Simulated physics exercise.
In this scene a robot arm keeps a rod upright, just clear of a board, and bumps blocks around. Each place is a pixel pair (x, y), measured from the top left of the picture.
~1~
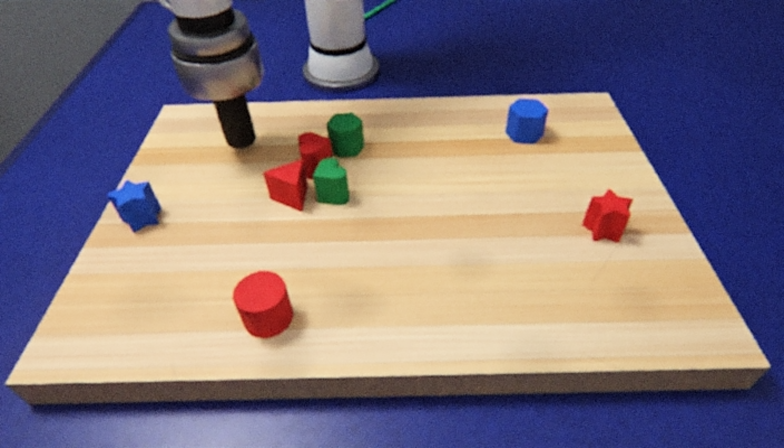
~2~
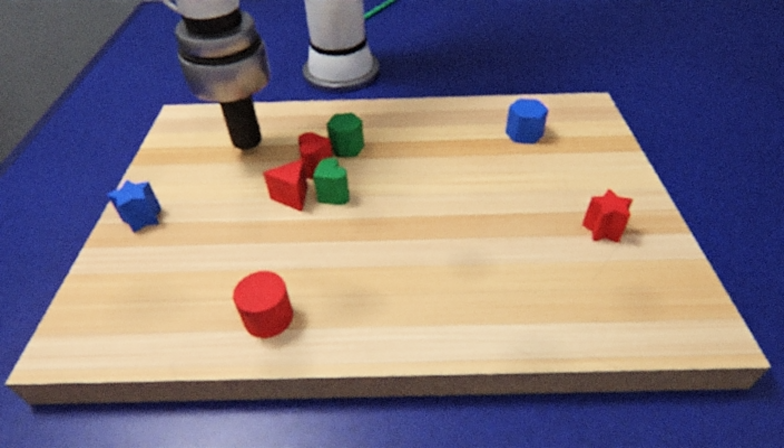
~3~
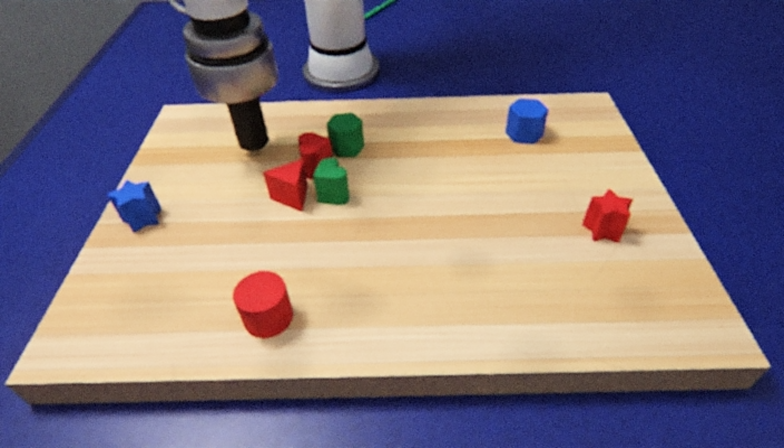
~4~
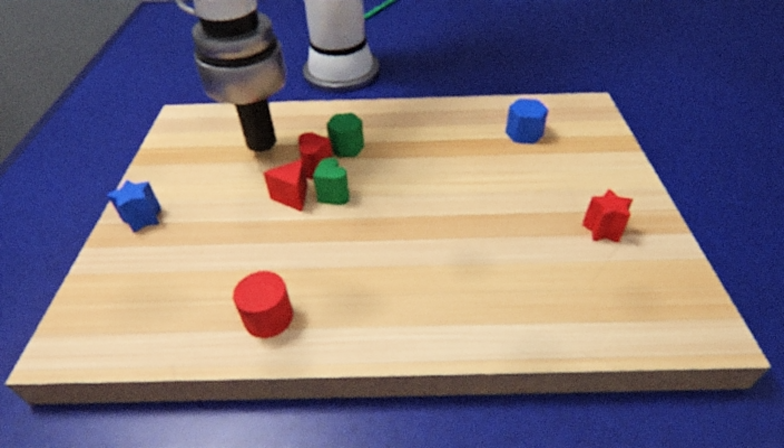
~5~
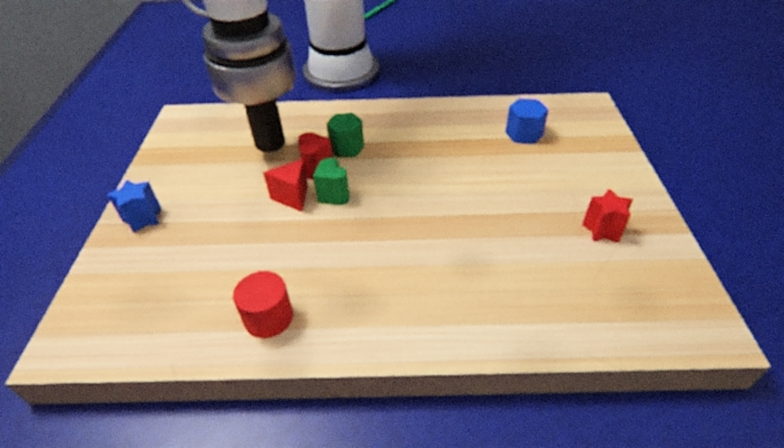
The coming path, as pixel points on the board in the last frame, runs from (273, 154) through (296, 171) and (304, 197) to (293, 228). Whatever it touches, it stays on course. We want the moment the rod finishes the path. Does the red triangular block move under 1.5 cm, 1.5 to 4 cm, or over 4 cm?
Beyond 4 cm.
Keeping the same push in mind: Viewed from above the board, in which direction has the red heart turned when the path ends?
From above, it turns counterclockwise.
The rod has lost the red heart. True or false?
It is true.
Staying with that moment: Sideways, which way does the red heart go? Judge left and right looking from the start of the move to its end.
It will end up to the left.
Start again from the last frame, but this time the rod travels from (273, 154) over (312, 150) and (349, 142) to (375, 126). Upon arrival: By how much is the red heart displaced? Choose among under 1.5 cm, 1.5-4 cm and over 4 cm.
It shifts under 1.5 cm.
What follows on the original path. One third of the way, rod (294, 162); red heart (319, 142).
Two thirds of the way, rod (302, 188); red triangular block (284, 189), turned 50° clockwise; red heart (323, 144), turned 20° anticlockwise.
At the end, rod (291, 218); red triangular block (267, 221), turned 65° clockwise; red heart (323, 144), turned 20° anticlockwise; green heart not moved.
